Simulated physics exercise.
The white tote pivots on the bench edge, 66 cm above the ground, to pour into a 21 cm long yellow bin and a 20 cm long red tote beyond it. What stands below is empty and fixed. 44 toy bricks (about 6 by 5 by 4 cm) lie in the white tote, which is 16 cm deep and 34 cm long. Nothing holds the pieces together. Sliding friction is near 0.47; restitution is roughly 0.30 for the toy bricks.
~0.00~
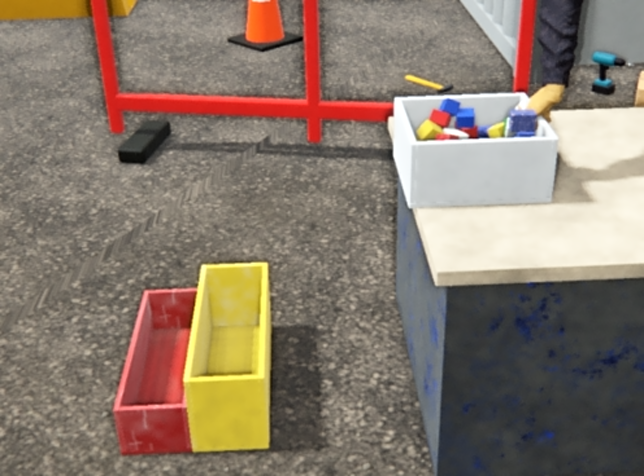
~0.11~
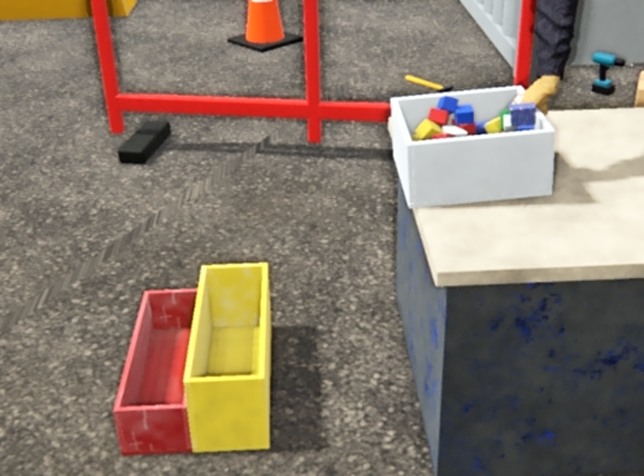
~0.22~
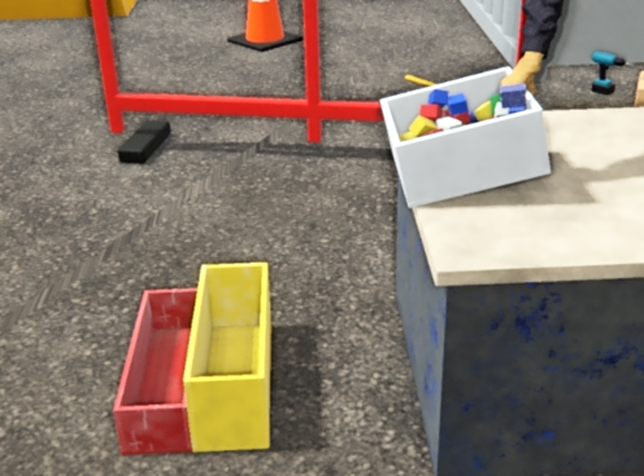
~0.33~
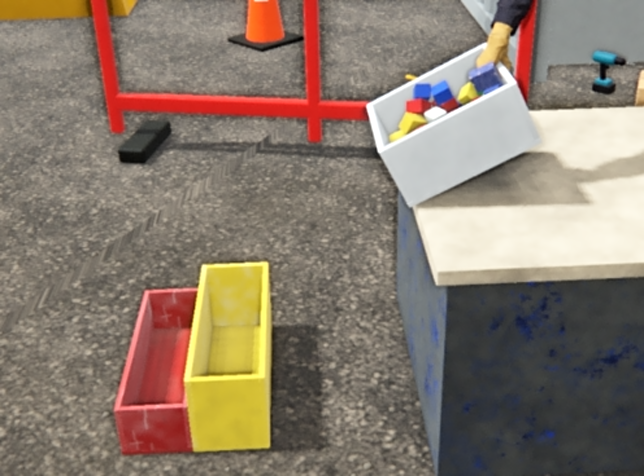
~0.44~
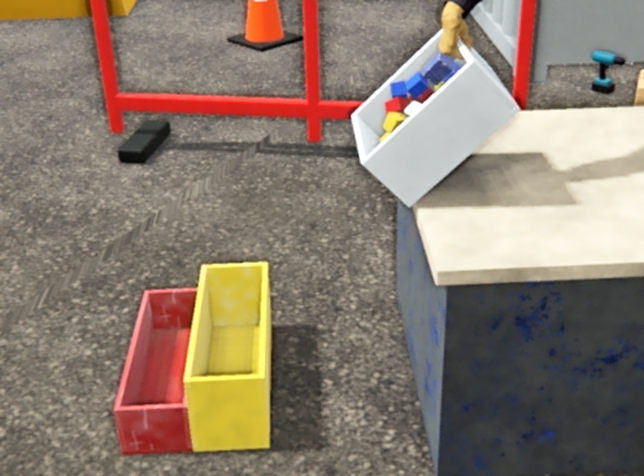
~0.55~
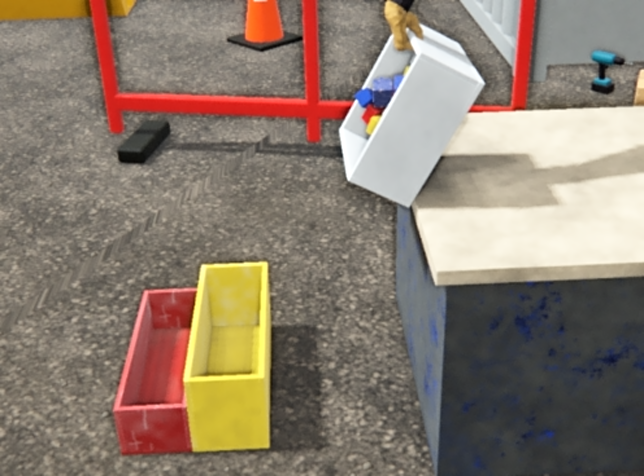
A gloved hand lifted the far end of a white tote of colourful toy bricks, tilting it steeply leftward over the bench edge, while the yellow bin and red tote sat empty on the ground.
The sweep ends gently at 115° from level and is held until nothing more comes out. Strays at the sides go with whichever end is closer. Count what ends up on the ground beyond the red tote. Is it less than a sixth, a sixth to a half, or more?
Fewer than one in six of the toy bricks end on the ground beyond the red tote.
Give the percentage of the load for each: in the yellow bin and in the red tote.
About 40 and 0 per cent.
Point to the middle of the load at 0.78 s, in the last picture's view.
At about (365, 152).
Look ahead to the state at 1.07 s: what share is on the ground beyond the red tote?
Some 0 per cent by then.
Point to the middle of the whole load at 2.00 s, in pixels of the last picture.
Around (283, 371).
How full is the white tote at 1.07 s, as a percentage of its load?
Some 35 per cent.
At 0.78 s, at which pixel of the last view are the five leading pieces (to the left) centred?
Near (297, 208).
After 0.78 s, tilt 96°; 37 still in the white tote and 7 in the air.
After 1.07 s, tilt 115°; 16 still in the white tote, 7 in the yellow bin, 2 on the ground short of the yellow bin and 19 in the air.
After 1.48 s, tilt 115°; 4 still in the white tote, 17 in the yellow bin, 15 on the ground short of the yellow bin and 8 in the air.
Final count (at 2.00 s), 18 in the yellow bin and 26 on the ground short of the yellow bin. Asked share, 0 of 44, 0 per cent.
